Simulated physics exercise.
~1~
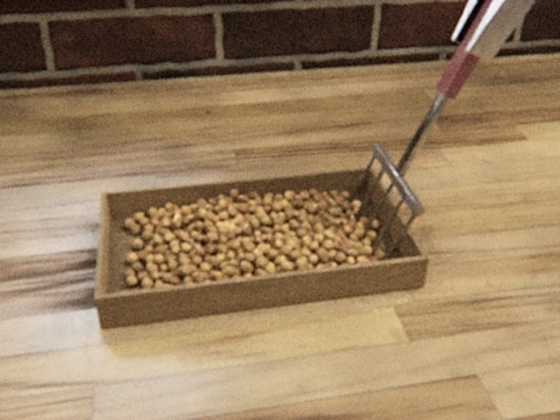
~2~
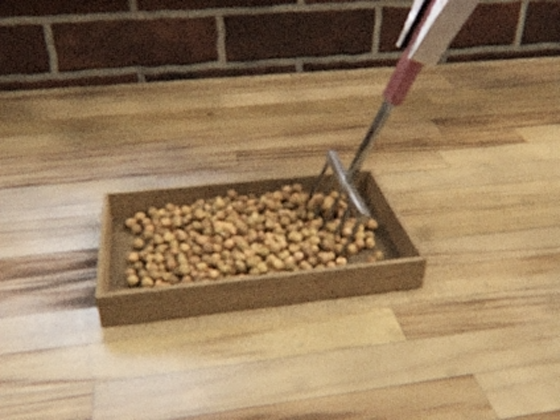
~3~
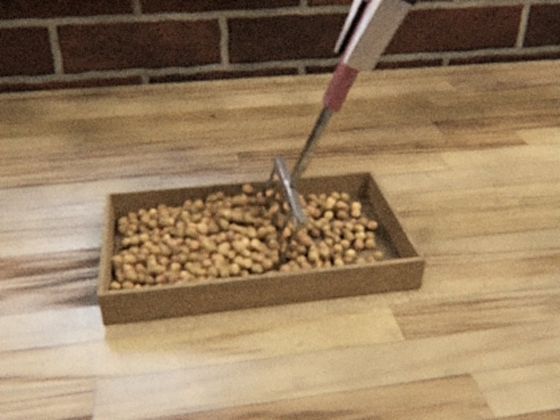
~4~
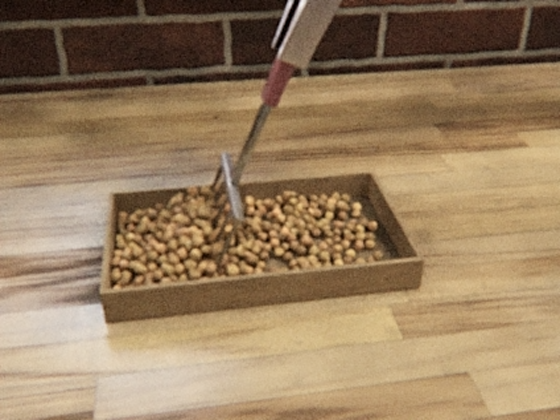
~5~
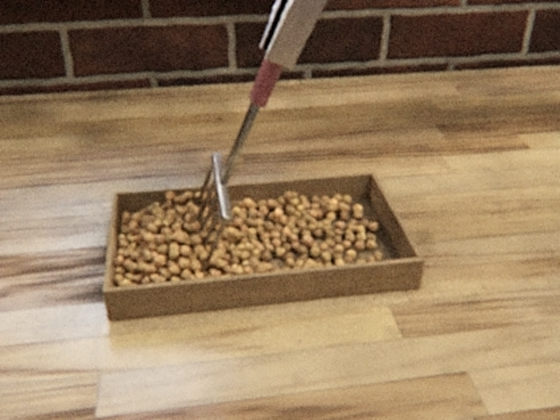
At first, a shallow brown tray of dried chickpeas sits on a pale wooden surface before a brick wall, with a metal comb on a robot arm standing at its right end. The comb moves left into the chickpeas, leaving a mostly bare patch at the right end of the tray. It keeps raking through the middle, and chickpeas bunch up ahead of its prongs. Farther left, it slows and shifts only slightly. It ends left of the middle, still among the chickpeas, with none visibly spilled onto the surface.
